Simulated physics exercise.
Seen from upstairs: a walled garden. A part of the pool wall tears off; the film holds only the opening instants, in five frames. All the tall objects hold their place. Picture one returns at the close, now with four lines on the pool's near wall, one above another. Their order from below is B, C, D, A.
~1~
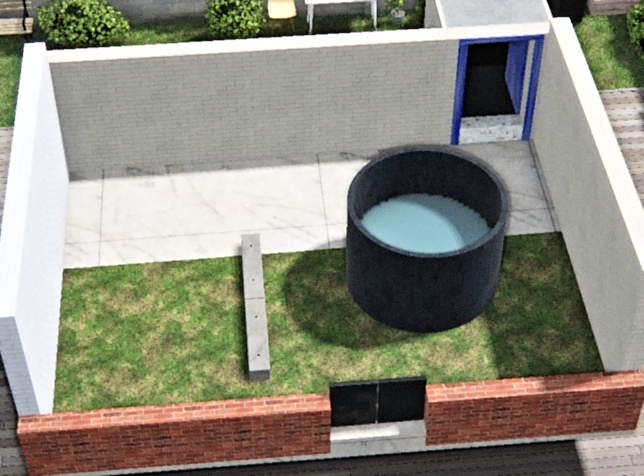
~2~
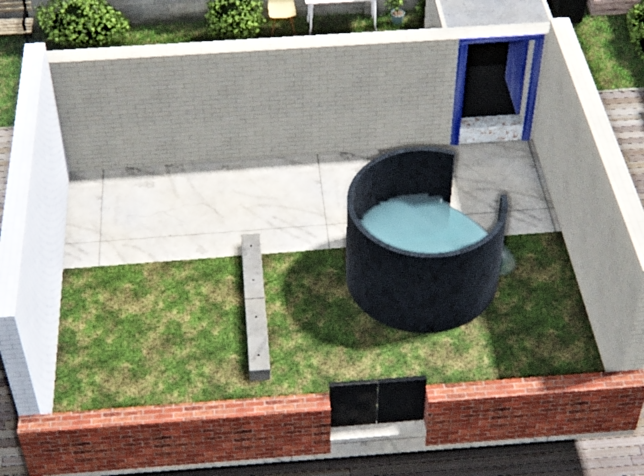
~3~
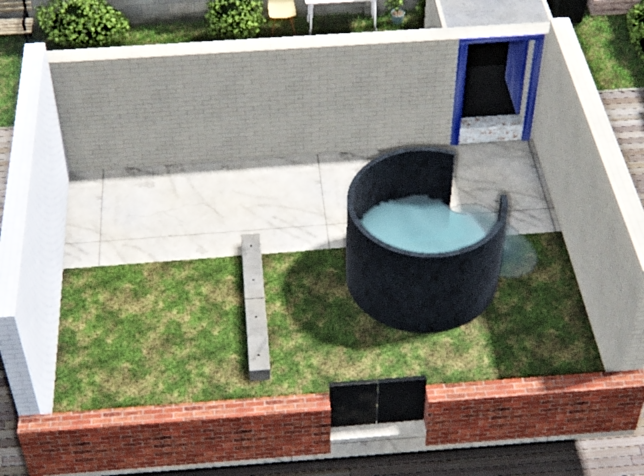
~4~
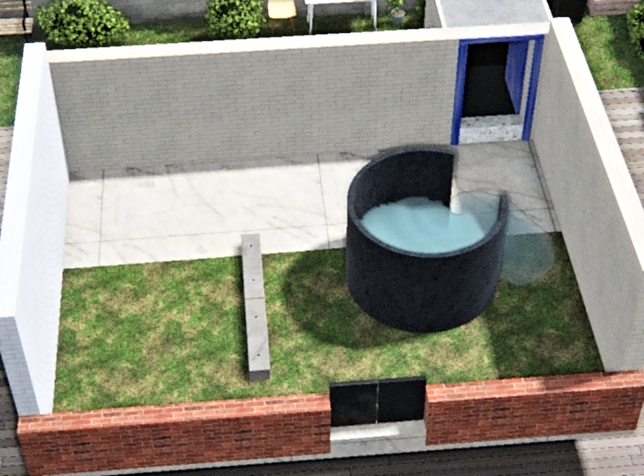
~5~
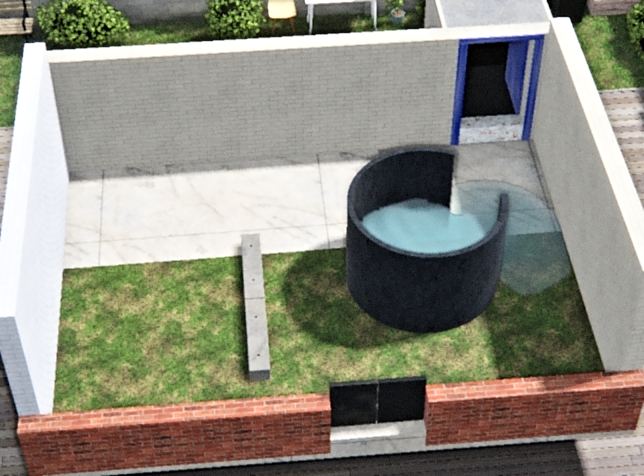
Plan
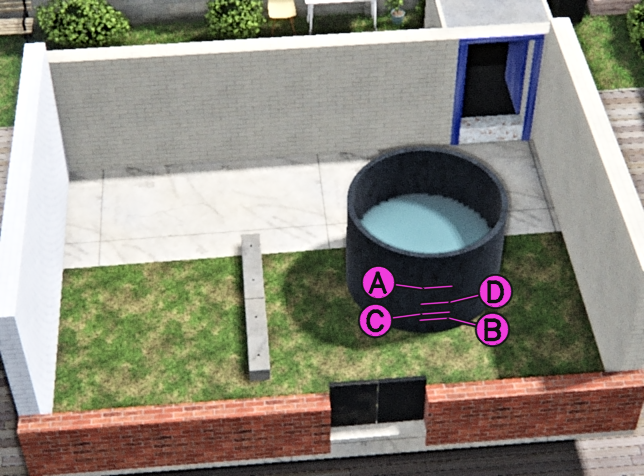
Pale blue water spreading from a gap in a round dark pool's back right side, across paving and grass in a walled garden.
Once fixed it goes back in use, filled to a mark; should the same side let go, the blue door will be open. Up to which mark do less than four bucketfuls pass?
I would pick mark D.
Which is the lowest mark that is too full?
Mark A.
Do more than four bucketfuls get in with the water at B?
No, not at all.
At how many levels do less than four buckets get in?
Three of the four.
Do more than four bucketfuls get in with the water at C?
No.
In magenta, A at (437, 287); B at (434, 319); C at (434, 313); D at (435, 303); from the bottom up B, C, D, A.
Choosing A, about 12 bucketfuls get in.
Choosing B, nothing gets over.
Choosing C, nothing gets over.
Choosing D, a bucket or two gets in.
